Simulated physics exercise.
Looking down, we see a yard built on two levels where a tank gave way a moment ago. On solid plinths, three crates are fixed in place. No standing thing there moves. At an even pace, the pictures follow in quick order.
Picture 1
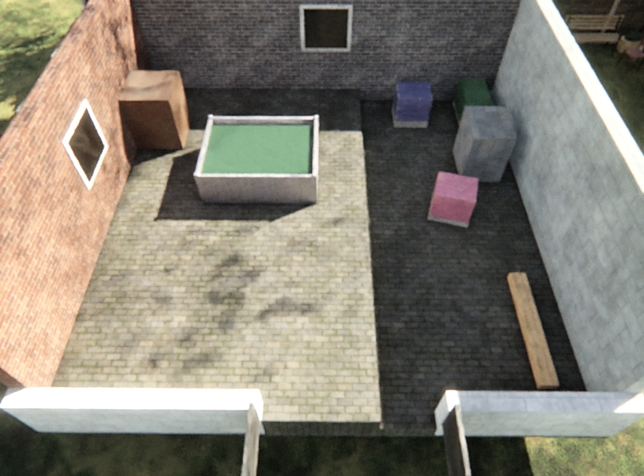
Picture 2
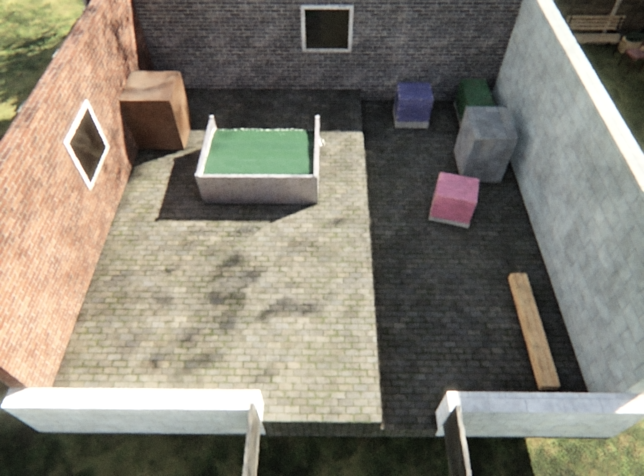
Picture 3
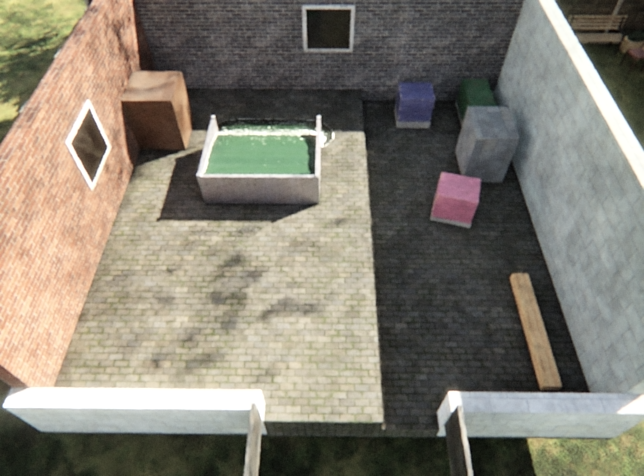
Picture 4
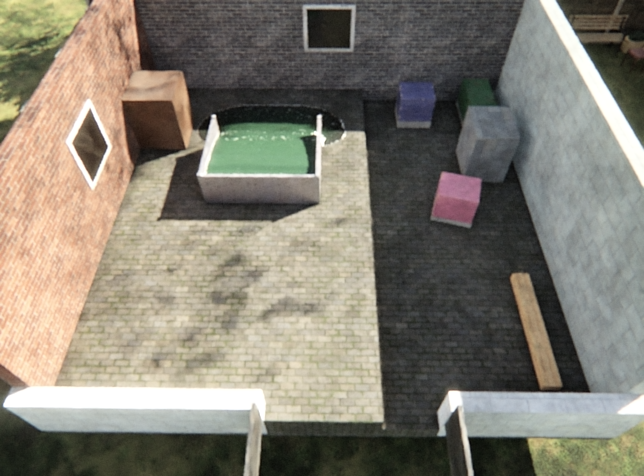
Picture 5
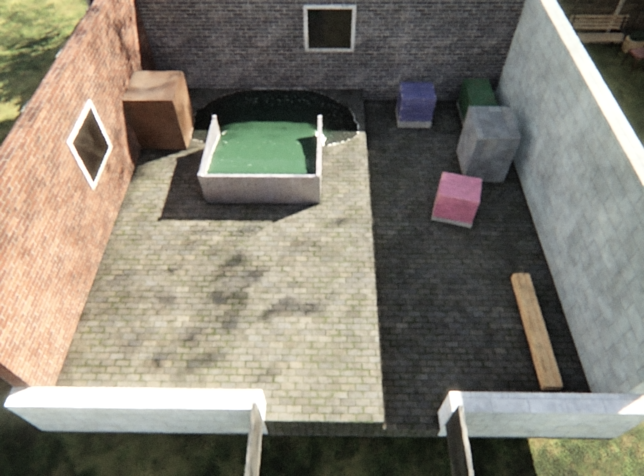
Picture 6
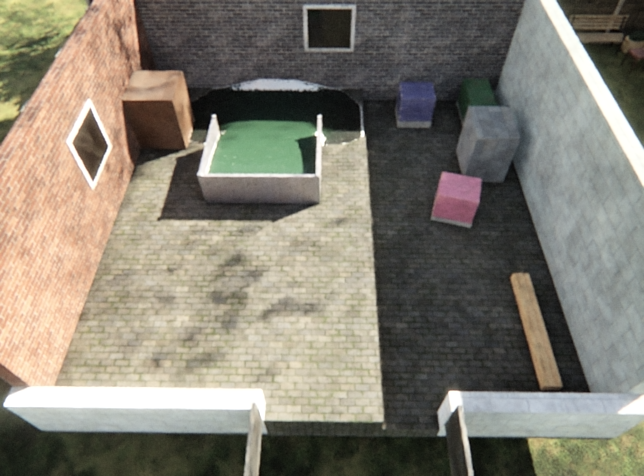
In a walled brick yard, green water pours from the open tank's far side and spreads toward the back wall.
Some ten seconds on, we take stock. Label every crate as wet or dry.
Green crate: Wet; pink crate: Wet; blue crate: Wet.
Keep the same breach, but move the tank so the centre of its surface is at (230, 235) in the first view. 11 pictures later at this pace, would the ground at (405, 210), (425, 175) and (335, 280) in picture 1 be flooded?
Untouched, untouched, untouched.
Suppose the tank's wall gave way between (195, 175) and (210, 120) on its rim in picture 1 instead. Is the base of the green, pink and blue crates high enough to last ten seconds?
Then the green crate is untouched, the pink crate is untouched and the blue crate is untouched.
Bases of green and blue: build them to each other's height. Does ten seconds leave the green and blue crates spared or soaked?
Taking them in turn, the green crate is drenched, then the blue crate is drenched.
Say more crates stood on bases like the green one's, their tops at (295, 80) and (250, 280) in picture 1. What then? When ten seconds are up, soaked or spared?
As listed: Ends up wet, stays dry.
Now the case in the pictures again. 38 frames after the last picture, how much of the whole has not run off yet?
100 in a hundred.
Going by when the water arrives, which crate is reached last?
Coming in last, the one in pink.
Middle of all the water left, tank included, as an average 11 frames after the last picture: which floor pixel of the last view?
The spot I would choose is (278, 119).
A moment on, water covers 15 % of the floor; the green crate not reached, the pink crate not reached, the blue crate not reached.
Next, water covers 20 % of the floor; the green crate water round its plinth, the pink crate not reached, the blue crate water round its plinth.
Then, water covers 30 % of the floor; the green crate water round its plinth, the pink crate water round its plinth, the blue crate water round its plinth.
Later, water covers 45 % of the floor; the green crate water round its plinth, the pink crate water round its plinth, the blue crate water round its plinth.
In the end, water covers 55 % of the floor; the green crate was topped, the pink crate was topped, the blue crate was topped.
